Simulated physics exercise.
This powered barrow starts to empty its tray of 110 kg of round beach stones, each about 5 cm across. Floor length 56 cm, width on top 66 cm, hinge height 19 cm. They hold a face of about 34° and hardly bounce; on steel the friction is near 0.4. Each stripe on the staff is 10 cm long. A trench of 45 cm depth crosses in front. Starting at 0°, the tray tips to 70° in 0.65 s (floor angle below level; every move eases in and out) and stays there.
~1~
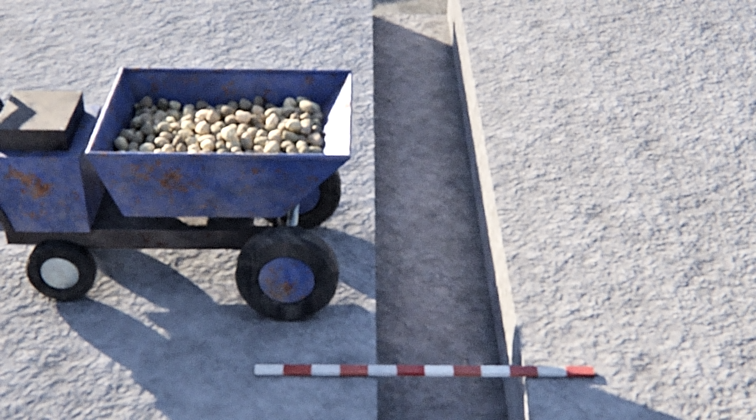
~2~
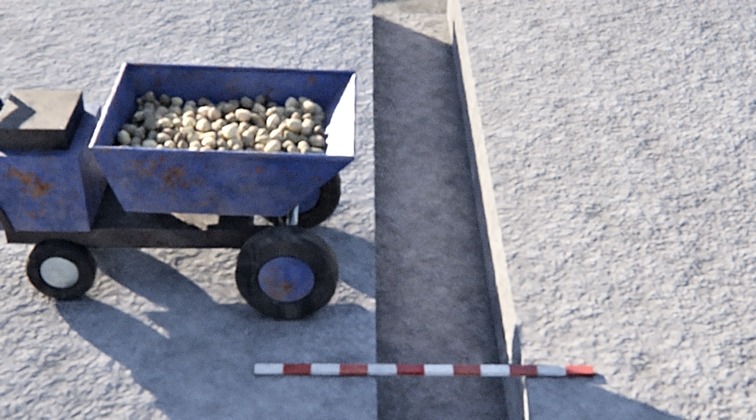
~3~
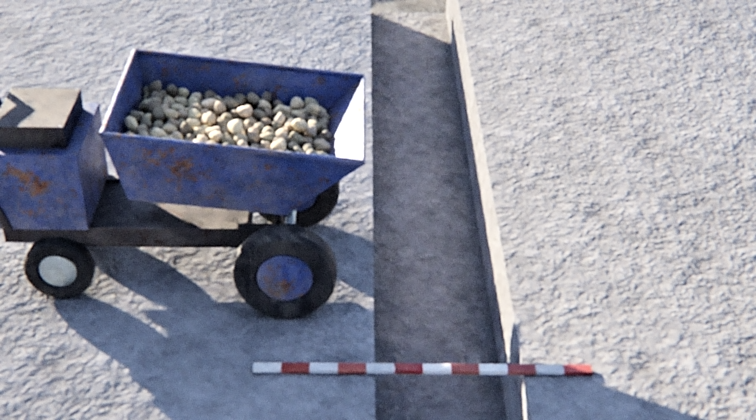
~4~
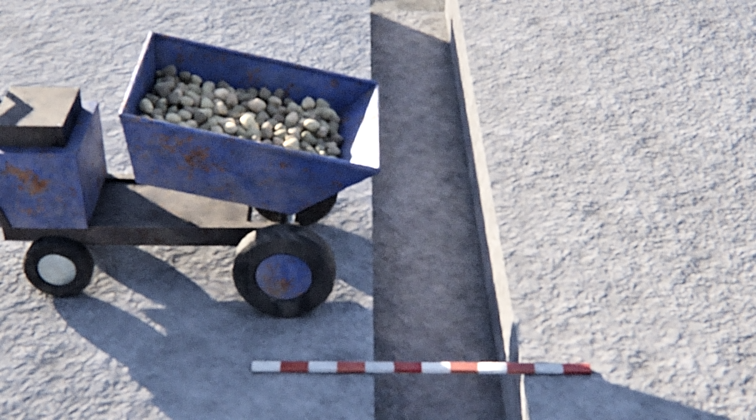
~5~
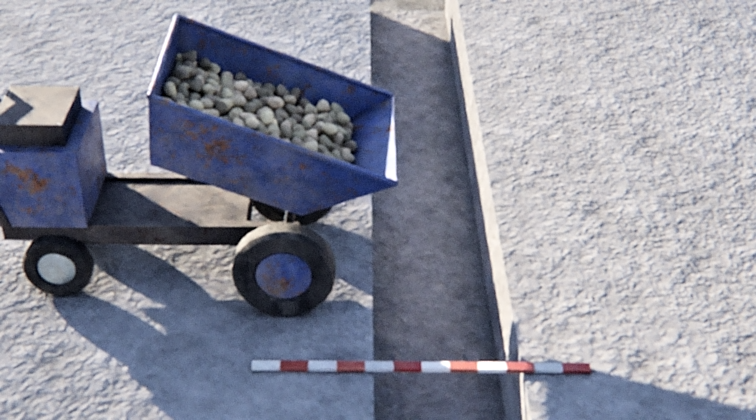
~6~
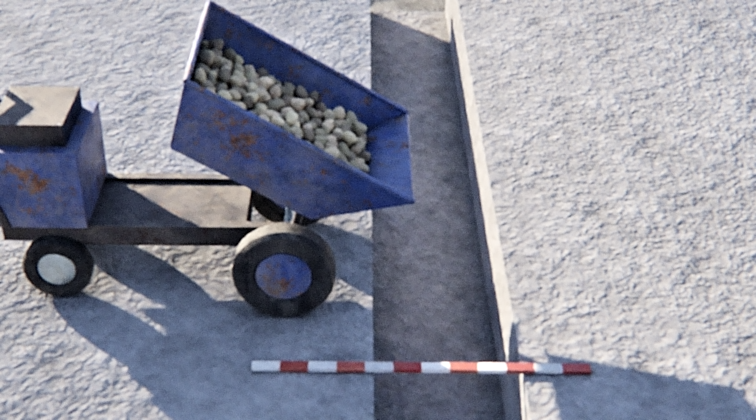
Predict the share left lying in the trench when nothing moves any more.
Close to 69 in a hundred.
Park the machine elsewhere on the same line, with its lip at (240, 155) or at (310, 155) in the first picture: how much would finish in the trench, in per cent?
First some 95, then 95 per cent.
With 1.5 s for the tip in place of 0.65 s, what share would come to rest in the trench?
It would be near 90 per cent.
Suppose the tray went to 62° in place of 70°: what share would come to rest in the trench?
It would be near 65 per cent.
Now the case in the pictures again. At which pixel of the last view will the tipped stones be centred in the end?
Near (477, 342).
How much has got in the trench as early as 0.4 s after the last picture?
About 25 per cent by then.
Then, 0.2 s after the last picture the floor is at 59°, 100 % in the tray; the foremost stones are at (413, 206).
Then, 0.4 s after the last picture the floor is at 70°, 76 % in the tray, 23 % in the trench; the foremost stones are at (507, 259).
Then, 0.8 s after the last picture the floor is at 70°, 13 % in the tray, 57 % in the trench, 31 % past the trench; the foremost stones are at (694, 272).
Then, 2.8 s after the last picture the floor is at 70°, 0 % in the tray, 69 % in the trench, 31 % past the trench; the foremost stones are past the picture's edge.
